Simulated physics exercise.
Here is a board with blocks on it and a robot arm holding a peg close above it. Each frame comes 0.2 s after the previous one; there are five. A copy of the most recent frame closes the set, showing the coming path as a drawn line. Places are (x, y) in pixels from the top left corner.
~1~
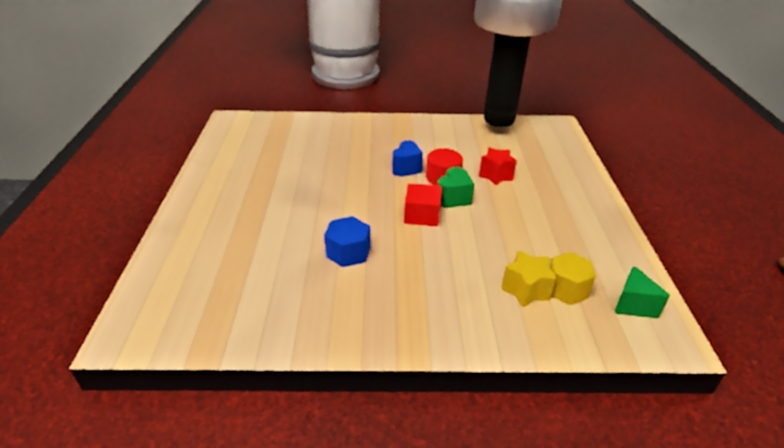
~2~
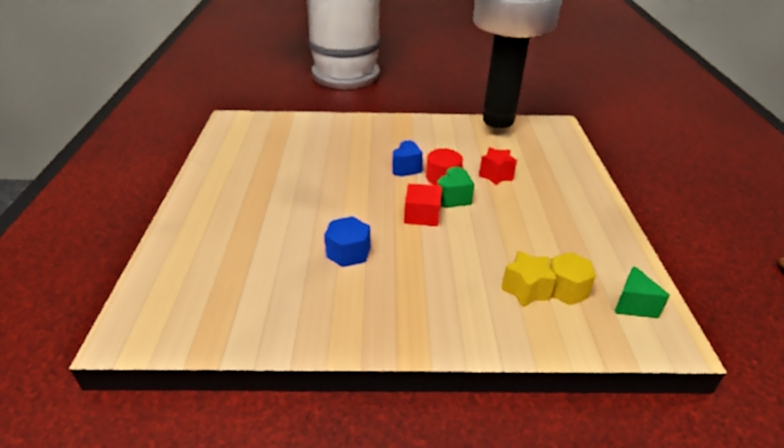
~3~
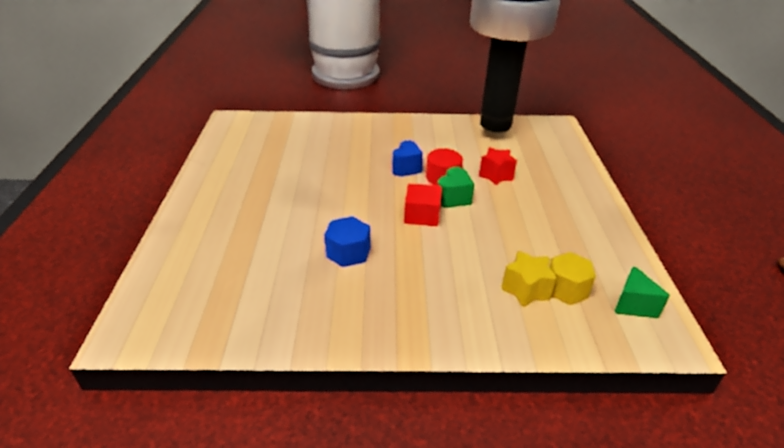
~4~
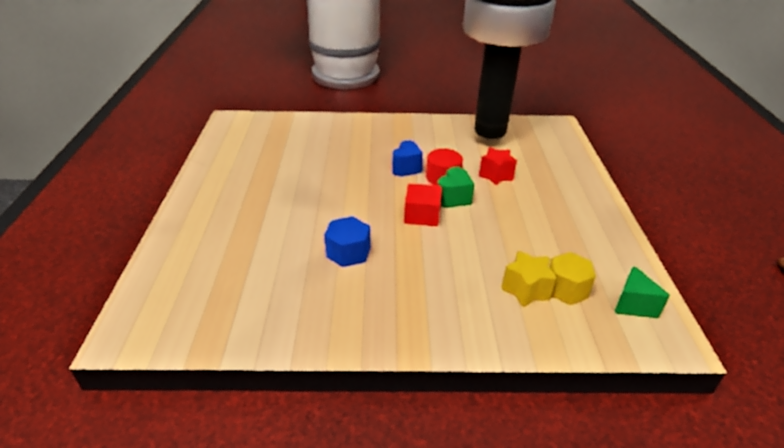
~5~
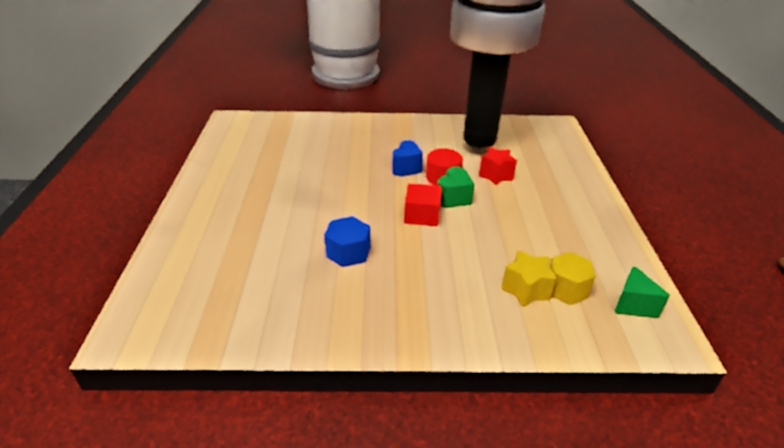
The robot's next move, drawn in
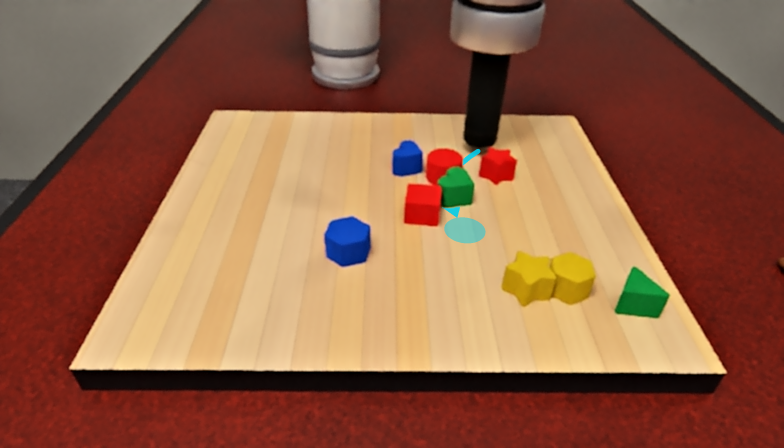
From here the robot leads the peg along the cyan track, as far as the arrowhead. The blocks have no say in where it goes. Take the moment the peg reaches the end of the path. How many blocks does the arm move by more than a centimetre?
Moved: More than two.
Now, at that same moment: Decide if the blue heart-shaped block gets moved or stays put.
It is not moved.
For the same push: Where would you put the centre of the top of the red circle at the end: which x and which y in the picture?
It will end up at (413, 182).
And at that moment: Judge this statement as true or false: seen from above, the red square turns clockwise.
Verdict: False.
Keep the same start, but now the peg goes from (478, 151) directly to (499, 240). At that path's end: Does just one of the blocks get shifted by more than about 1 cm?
That would be a yes.
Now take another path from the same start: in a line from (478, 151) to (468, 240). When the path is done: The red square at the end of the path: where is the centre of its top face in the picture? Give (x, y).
Final place: (398, 211).
The line goes from (478, 151) over (455, 171) and (449, 198) to (465, 230).
What follows on the original path. One third of the way, peg at (456, 160); red square at (423, 195); red circle at (435, 165); green heart-shaped block at (458, 182).
Two thirds of the way, peg at (450, 187); red square at (412, 204), turned 20° anticlockwise; red circle at (414, 181); green heart-shaped block at (464, 200), turned 20° anticlockwise.
At the end, peg at (466, 218); blue heart-shaped block unmoved; red square at (412, 204), turned 20° anticlockwise; red circle at (413, 182); green heart-shaped block at (482, 236), turned 20° anticlockwise; red star block unmoved.
